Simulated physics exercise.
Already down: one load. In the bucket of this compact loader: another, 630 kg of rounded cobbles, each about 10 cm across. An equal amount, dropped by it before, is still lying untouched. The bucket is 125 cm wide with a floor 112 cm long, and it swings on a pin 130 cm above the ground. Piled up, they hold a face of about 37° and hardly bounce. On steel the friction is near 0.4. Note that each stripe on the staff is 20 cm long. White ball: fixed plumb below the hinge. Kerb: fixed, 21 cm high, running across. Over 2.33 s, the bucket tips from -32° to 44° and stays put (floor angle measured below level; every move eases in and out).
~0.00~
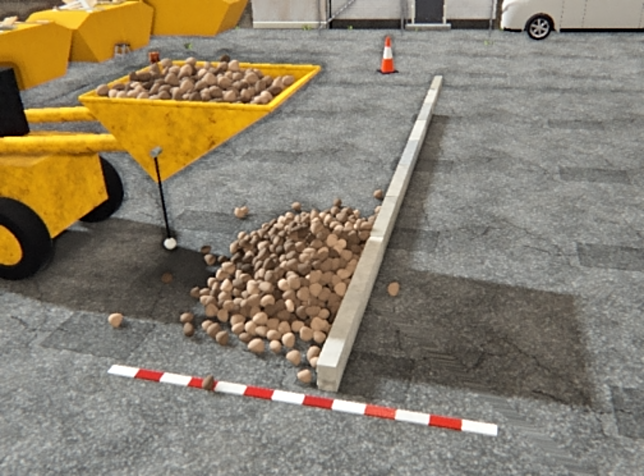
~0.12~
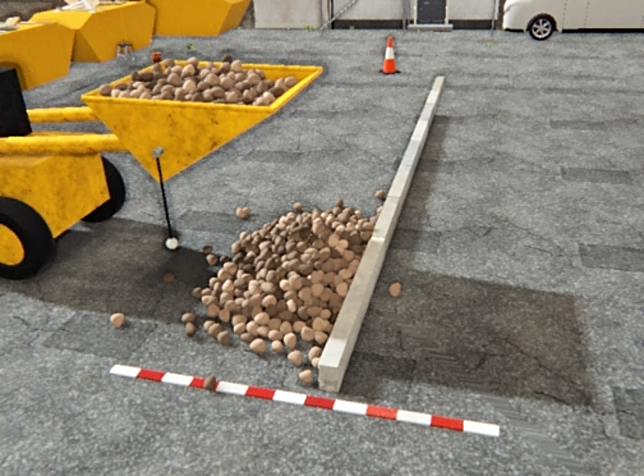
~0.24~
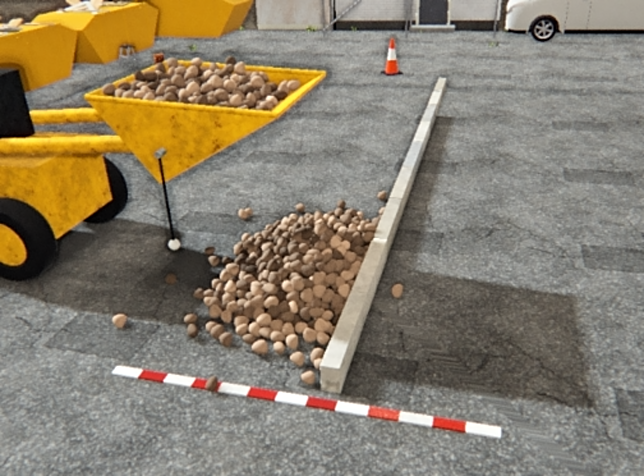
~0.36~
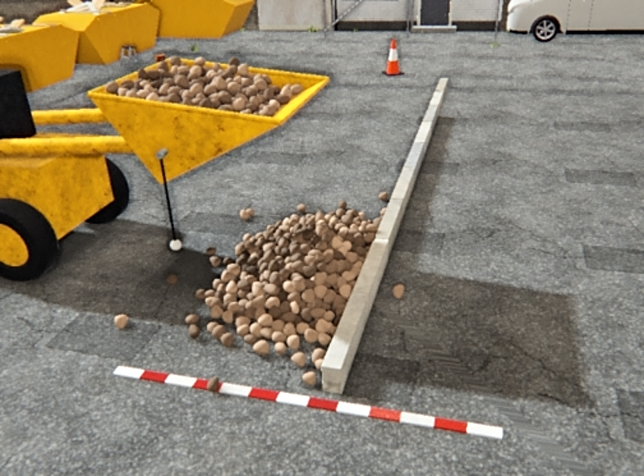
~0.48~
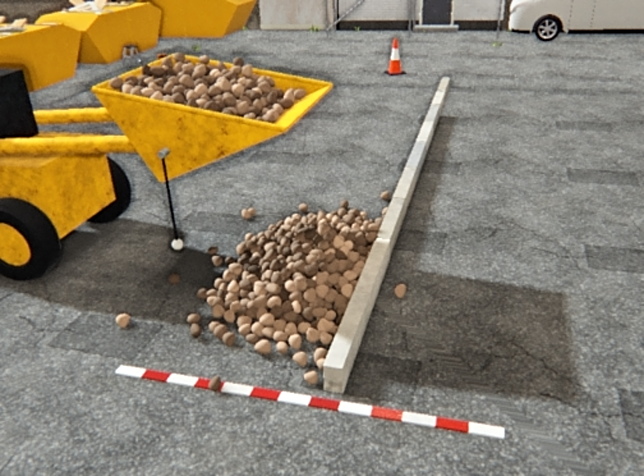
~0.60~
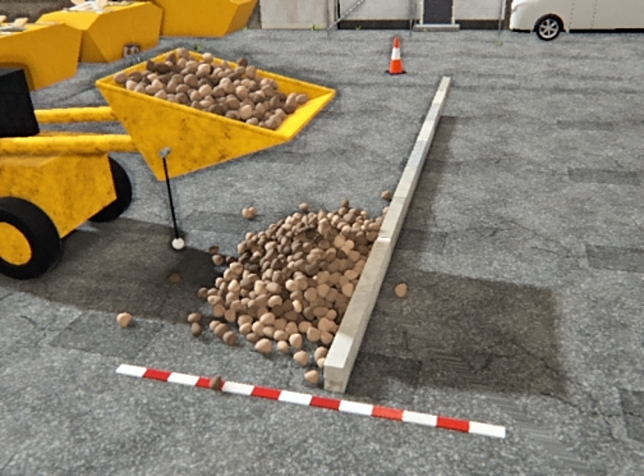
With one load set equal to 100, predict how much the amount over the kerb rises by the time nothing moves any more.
It rises by roughly 6 percent.
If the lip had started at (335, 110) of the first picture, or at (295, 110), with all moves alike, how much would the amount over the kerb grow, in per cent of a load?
Case one about 50 %, case two about 20 %.
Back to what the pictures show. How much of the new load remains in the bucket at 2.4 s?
15 % still inside.
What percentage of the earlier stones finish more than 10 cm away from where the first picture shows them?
I'd say roughly 10 per cent of them.
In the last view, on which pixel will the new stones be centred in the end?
They come to rest centred about (316, 250).
After 1.8 s the floor is at 32°; in per cent of one load, 88 in the bucket, 112 on this side of the kerb; the foremost stones are at (373, 259).
After 2.4 s the floor is at 44°; in per cent of one load, 14 in the bucket, 183 on this side of the kerb, 3 over the kerb; the foremost stones are at (432, 283).
After 2.8 s the floor is at 44°; in per cent of one load, 3 in the bucket, 192 on this side of the kerb, 5 over the kerb; the foremost stones are at (472, 290).
After 5.6 s the floor is at 44°; in per cent of one load, 0 in the bucket, 194 on this side of the kerb, 6 over the kerb; the foremost stones are at (496, 301). Net gain over the kerb, 6.
